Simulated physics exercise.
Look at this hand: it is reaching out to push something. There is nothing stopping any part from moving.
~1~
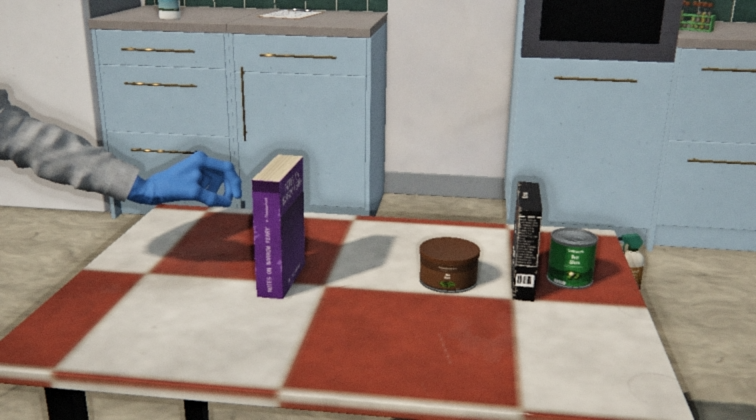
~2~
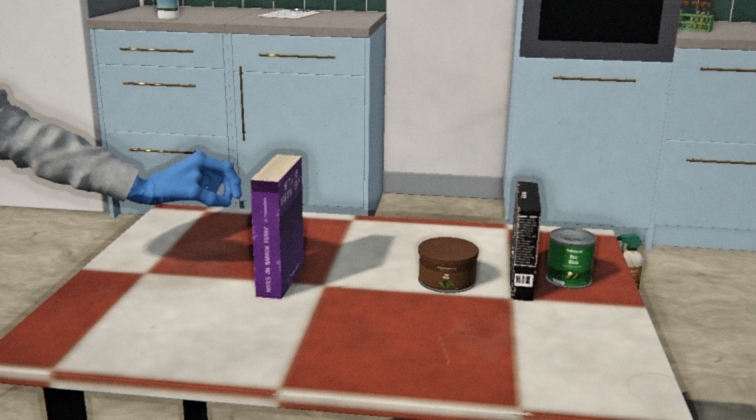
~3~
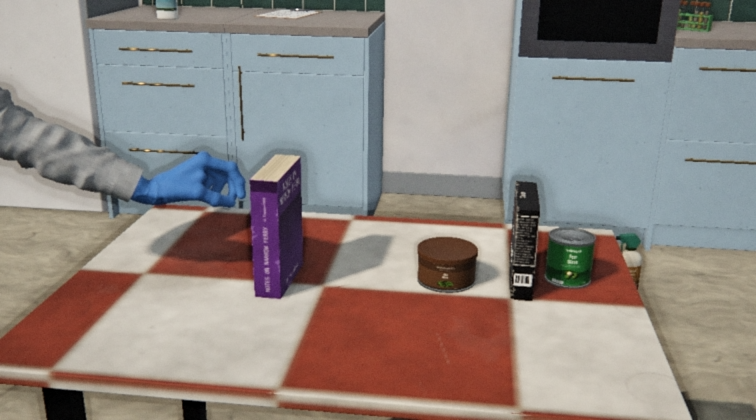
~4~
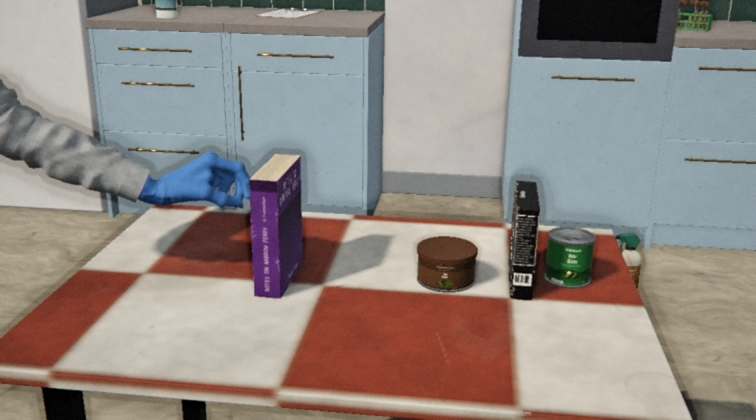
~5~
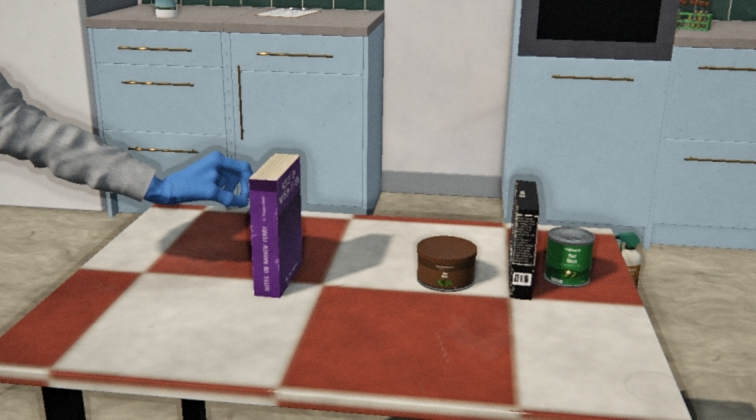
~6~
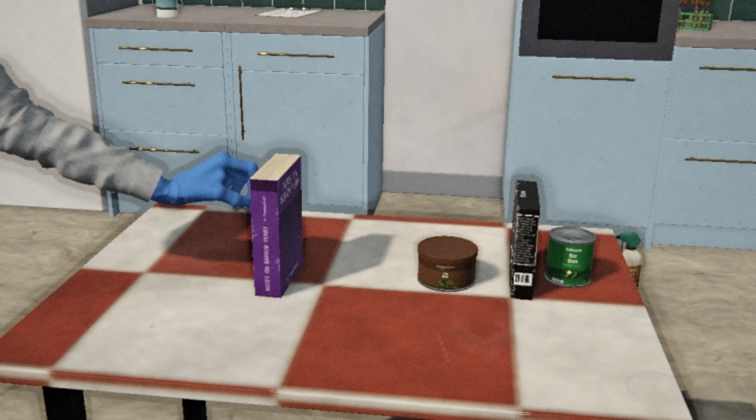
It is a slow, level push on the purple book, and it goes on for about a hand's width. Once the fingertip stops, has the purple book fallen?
Yes - my guess is it succumbs to the push.
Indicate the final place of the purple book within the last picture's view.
Near pixel (359, 274).
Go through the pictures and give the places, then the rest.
In the first frame, purple book (280, 226).
In the second frame, purple book (279, 225).
In the third frame, purple book (278, 225).
In the fourth frame, purple book (278, 225).
In the fifth frame, purple book (278, 224).
In the sixth frame, purple book (278, 224).
Then, 0.70 s past the last view, purple book rocked 57° from its first pose near (334, 243).
Then, 0.90 s past the last view, purple book on its side near (359, 274).
Finally, down or leaning hard on the table, purple book. Final places as the last picture's camera would see them, purple book near (359, 274).
